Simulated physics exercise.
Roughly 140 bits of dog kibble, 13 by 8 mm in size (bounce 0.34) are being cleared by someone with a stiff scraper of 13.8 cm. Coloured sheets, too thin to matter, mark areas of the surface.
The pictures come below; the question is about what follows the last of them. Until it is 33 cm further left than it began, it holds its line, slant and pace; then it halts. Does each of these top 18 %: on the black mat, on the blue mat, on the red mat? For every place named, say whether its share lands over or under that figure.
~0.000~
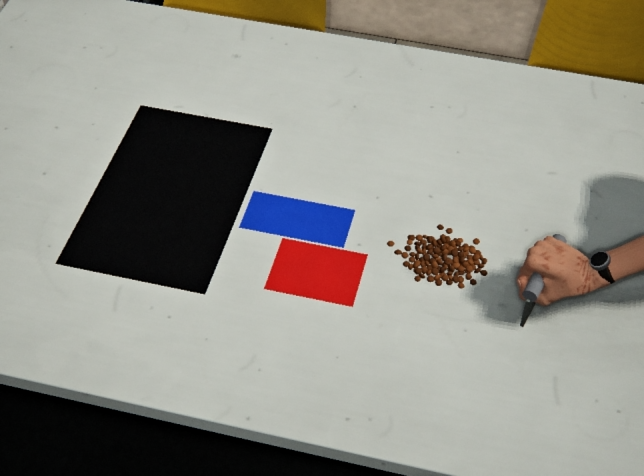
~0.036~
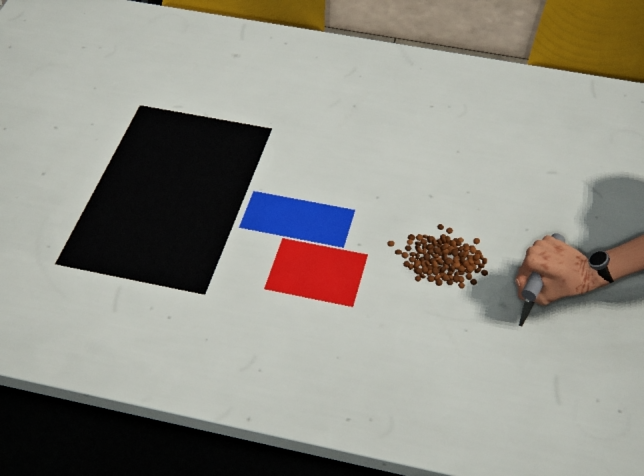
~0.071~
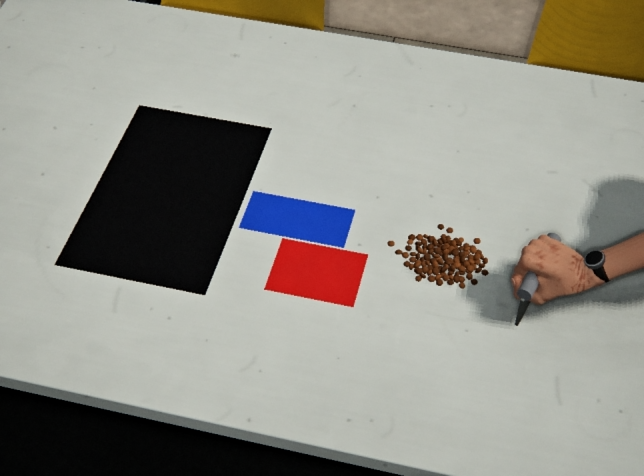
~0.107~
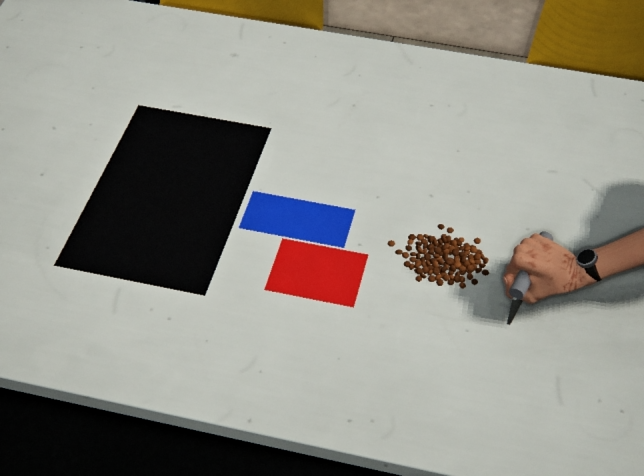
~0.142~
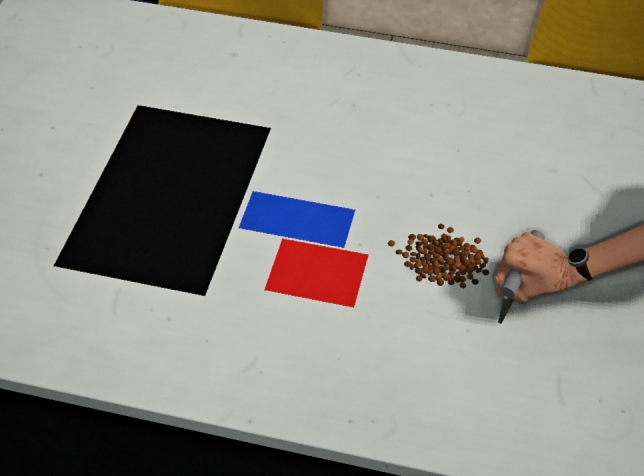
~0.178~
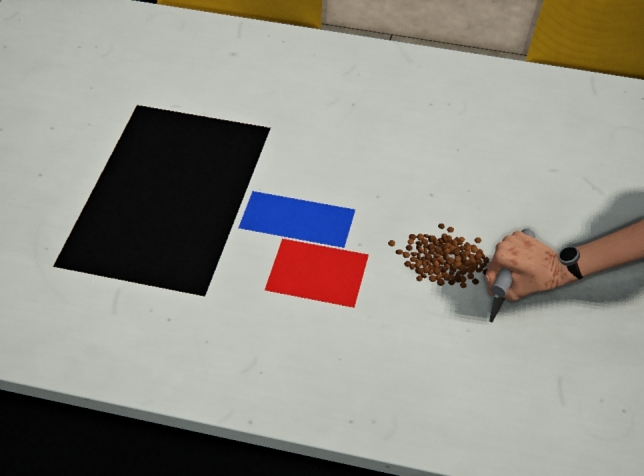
Black mat - under, blue mat - under, red mat - over.
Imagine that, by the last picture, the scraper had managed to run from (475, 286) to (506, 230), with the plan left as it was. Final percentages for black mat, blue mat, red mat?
Final shares - black mat: 0%, blue mat: 50%, red mat: 10%.
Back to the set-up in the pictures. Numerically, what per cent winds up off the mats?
Share: Approx. 60 %.
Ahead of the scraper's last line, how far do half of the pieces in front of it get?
Some 2 cm from the line.
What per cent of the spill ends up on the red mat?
30 %.
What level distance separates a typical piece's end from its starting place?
It comes to about 12 cm.
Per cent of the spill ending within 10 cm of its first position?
Share within range: Approx. 50 %.
Then, at 0.50 s, scraper 19 cm from its start, spill 11 cm wide; off the mats 100 %.
Then, at 0.82 s, scraper 32 cm from its start, spill 13 cm wide; red mat 30 %, blue mat 5 %, off the mats 65 %.
Then, at 1.10 s, scraper 33 cm from its start, spill 14 cm wide; red mat 30 %, blue mat 5 %, off the mats 60 %.
In the end, at 1.3 s, red mat 30 %, blue mat 5 %, black mat 0 %, off the mats 60 %.
